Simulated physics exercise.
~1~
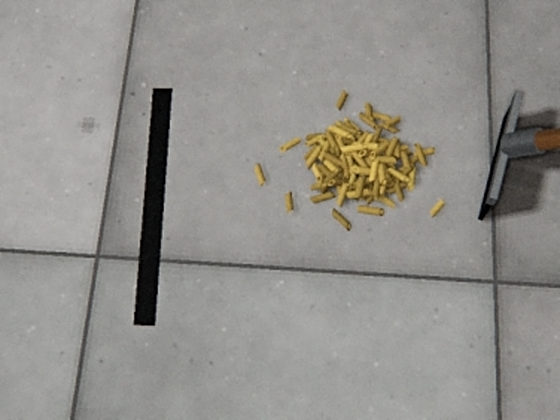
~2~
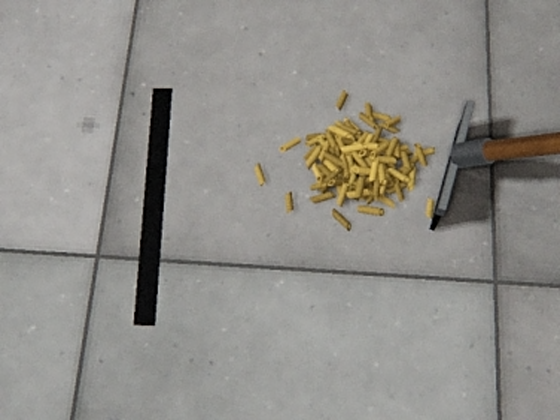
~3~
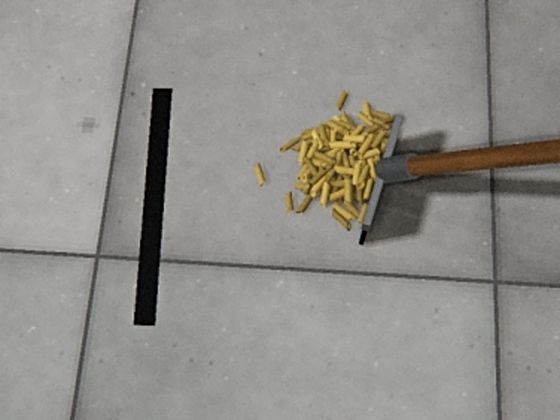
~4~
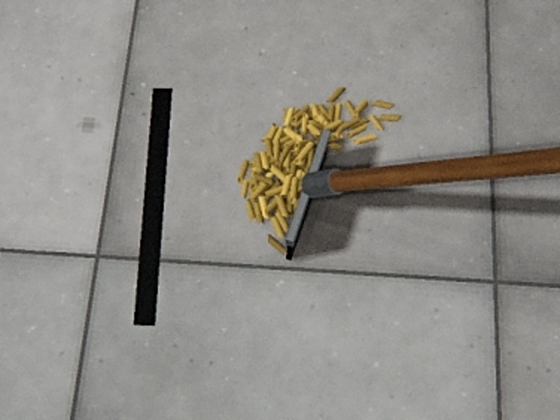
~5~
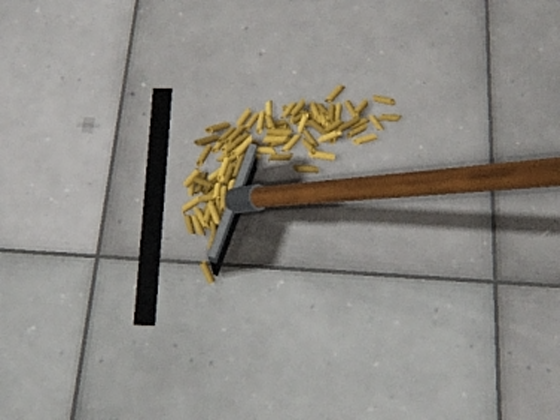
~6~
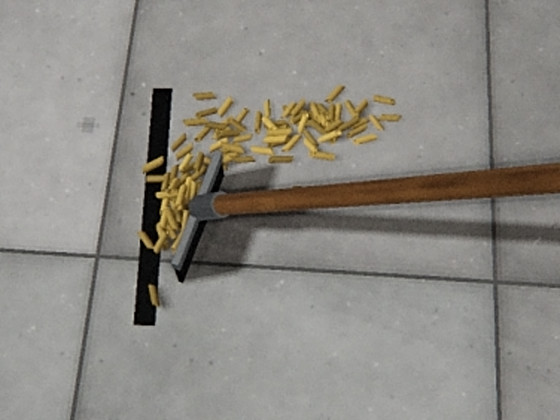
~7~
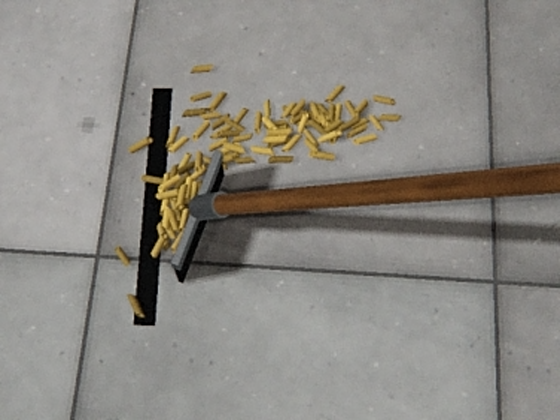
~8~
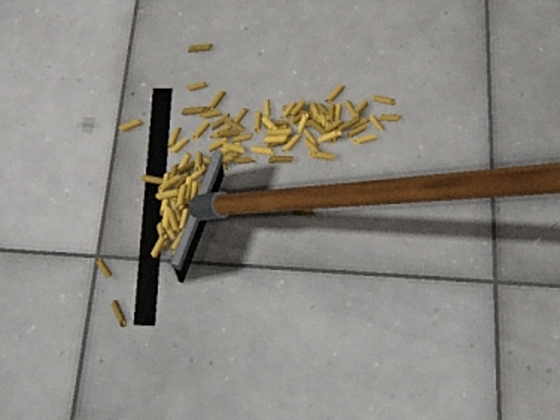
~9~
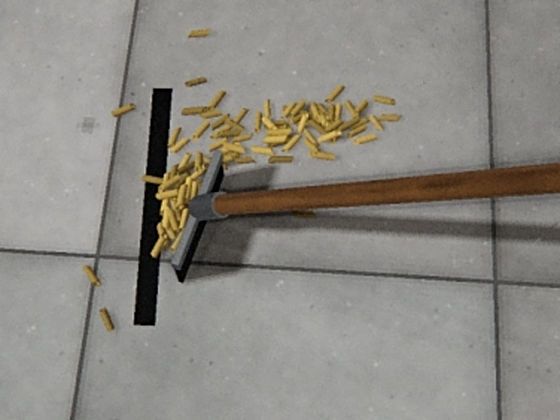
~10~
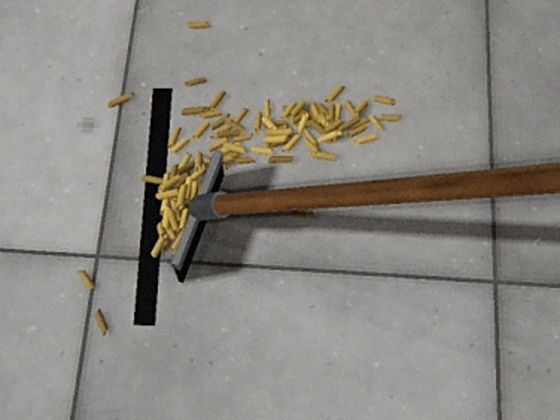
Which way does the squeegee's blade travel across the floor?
The blade travels to the left, pushing into the pasta and stopping close to the black strip.
